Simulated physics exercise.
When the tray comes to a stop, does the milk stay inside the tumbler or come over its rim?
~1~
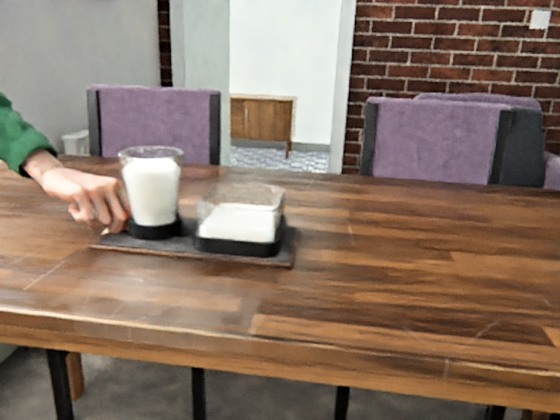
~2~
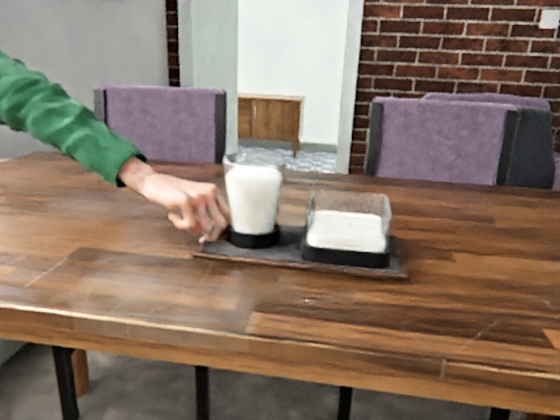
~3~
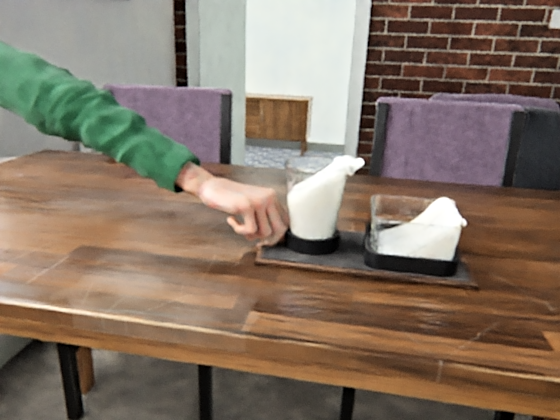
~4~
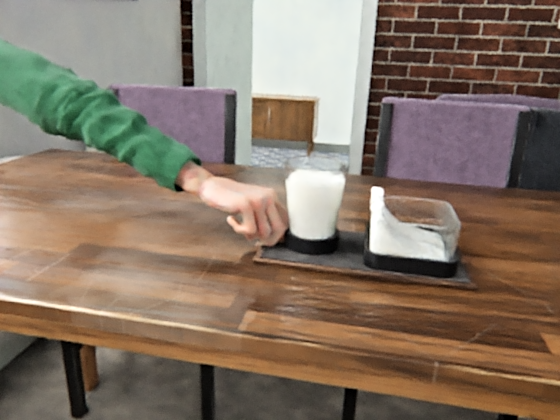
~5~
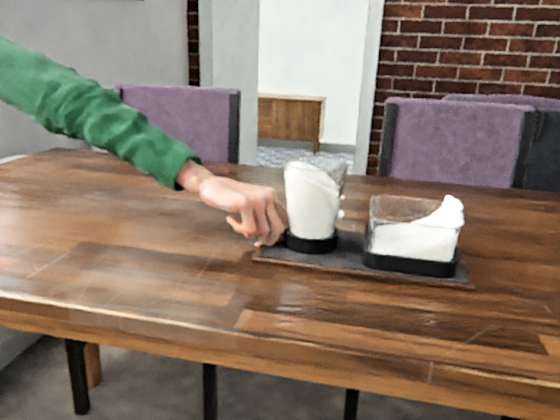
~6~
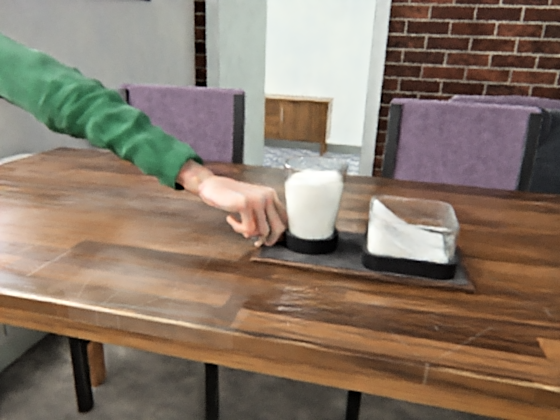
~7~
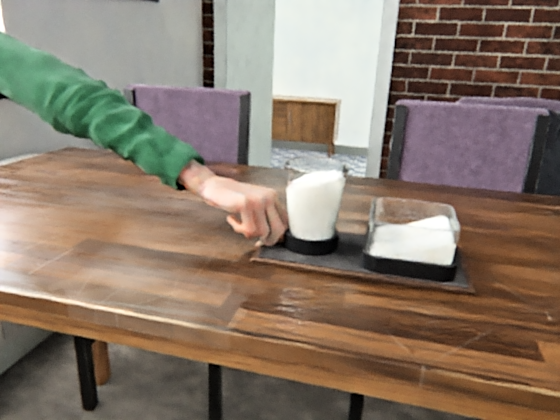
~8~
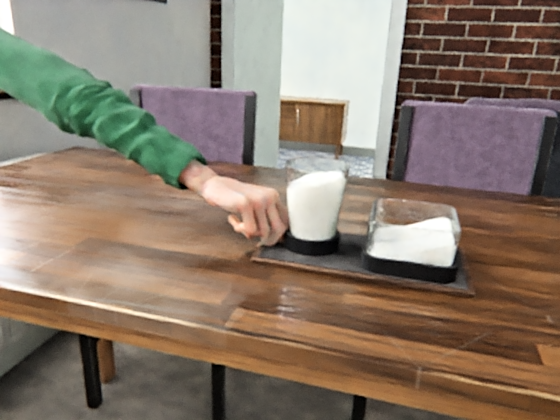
It comes over the rim. The milk surges up the right side of the tumbler as the tray stops, and some spills.
